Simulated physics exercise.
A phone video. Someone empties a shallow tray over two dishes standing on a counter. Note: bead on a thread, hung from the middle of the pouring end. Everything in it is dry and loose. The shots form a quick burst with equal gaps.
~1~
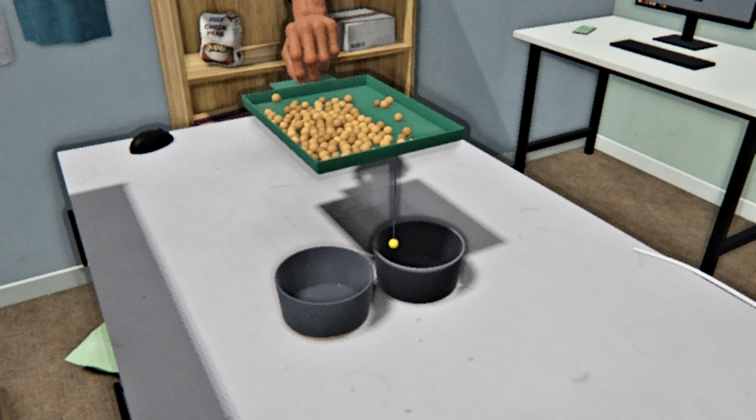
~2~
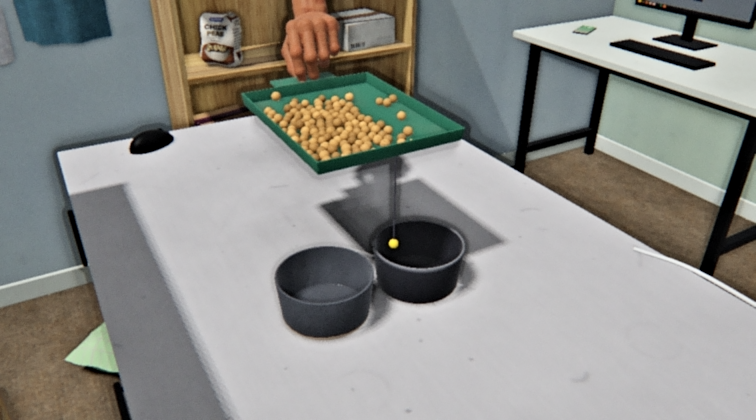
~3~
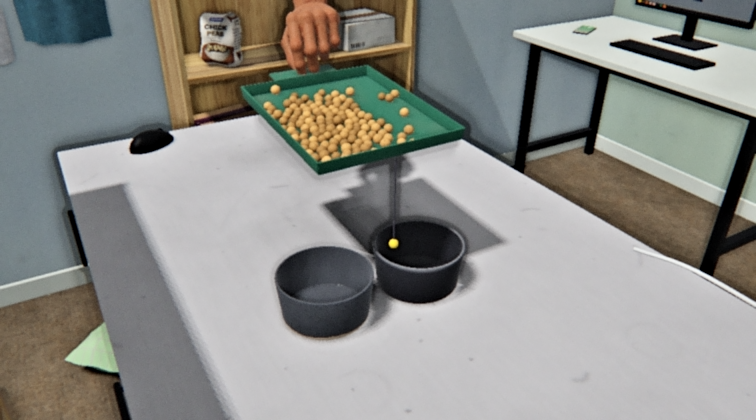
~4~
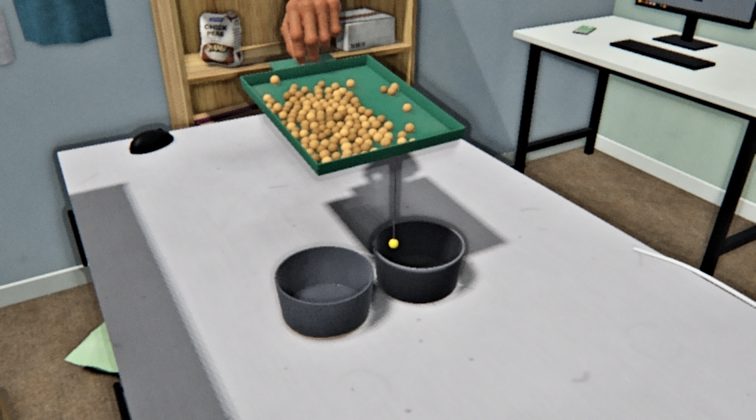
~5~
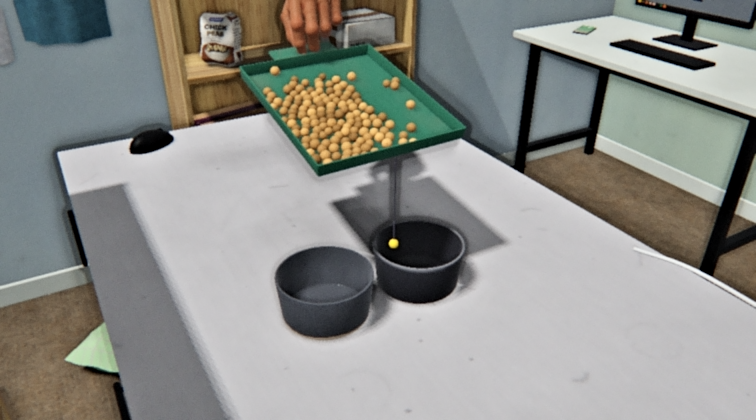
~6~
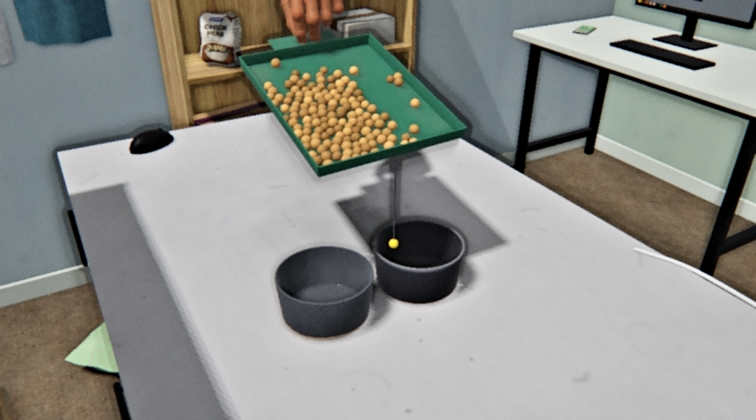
A green tray of round tan beads is held by a hand above a pale counter, seen from slightly above by a still camera. Below it stand two dark grey dishes side by side, with a yellow bead hanging on a thread over the right one and shelves and a desk behind. The hand gradually raises the tray's far side, steepening its tilt, and the beads shift slightly within it.
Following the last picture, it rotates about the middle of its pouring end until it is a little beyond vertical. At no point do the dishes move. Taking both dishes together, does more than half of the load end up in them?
No.
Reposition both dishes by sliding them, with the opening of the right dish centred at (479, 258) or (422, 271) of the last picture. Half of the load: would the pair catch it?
Catch, run one: Past the halfway mark; run two: Past the halfway mark.
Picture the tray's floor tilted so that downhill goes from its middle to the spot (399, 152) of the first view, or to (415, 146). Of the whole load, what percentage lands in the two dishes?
The first gives 10 %, the second 30 %.
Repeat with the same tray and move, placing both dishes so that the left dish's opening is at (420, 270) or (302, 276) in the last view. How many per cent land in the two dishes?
First placement: Some 40 %; second placement: Some 10 %.
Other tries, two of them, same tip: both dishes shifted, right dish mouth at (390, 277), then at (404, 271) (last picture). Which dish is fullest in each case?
For the first placement, the right-side one; for the second placement, the right-side one.
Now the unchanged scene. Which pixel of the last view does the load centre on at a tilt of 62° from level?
Mark it at roughly (363, 119) in the final frame.
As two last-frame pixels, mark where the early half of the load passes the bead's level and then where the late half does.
Near (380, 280) to start, and near (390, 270) afterwards.
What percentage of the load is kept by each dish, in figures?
Out of every hundred, close to 20 go left and close to 0 go right.
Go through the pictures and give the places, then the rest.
In the first picture, corners of the pouring end at (318, 161) and (462, 128), level; middle of the load at (330, 129), round wooden beads; left dish at (347, 317); right dish at (444, 282); bead on its thread at (394, 244).
In the second picture, corners of the pouring end at (318, 161) and (462, 128), level; middle of the load at (330, 128).
In the third picture, corners of the pouring end at (318, 162) and (462, 128), tipped barely, lowest at the left corner; middle of the load at (330, 125), a stray few on the move.
In the fourth picture, corners of the pouring end at (319, 163) and (463, 127), tipped a little, lowest at the left corner; middle of the load at (330, 121), a small part on the move.
In the fifth picture, corners of the pouring end at (319, 164) and (463, 127), tipped a little, lowest at the left corner; middle of the load at (331, 118), a small part on the move.
In the sixth picture, corners of the pouring end at (319, 166) and (464, 127), tipped clearly, lowest at the left corner; middle of the load at (332, 117), most on the move; left dish at (347, 317); right dish at (444, 282).
Soon after the last picture, tray tipped steeply; nearly all on the tray; a stray few outside both.
A little later, tray tipped past a quarter turn; a small part on the tray; a small part in the left dish; a stray few in the right dish; about half outside both; about a quarter in the air.
Later still, tray tipped past a quarter turn; about a quarter in the left dish; a stray few in the right dish; most outside both.
By the end, tray tipped past a quarter turn; about a quarter in the left dish; a stray few in the right dish; most outside both.
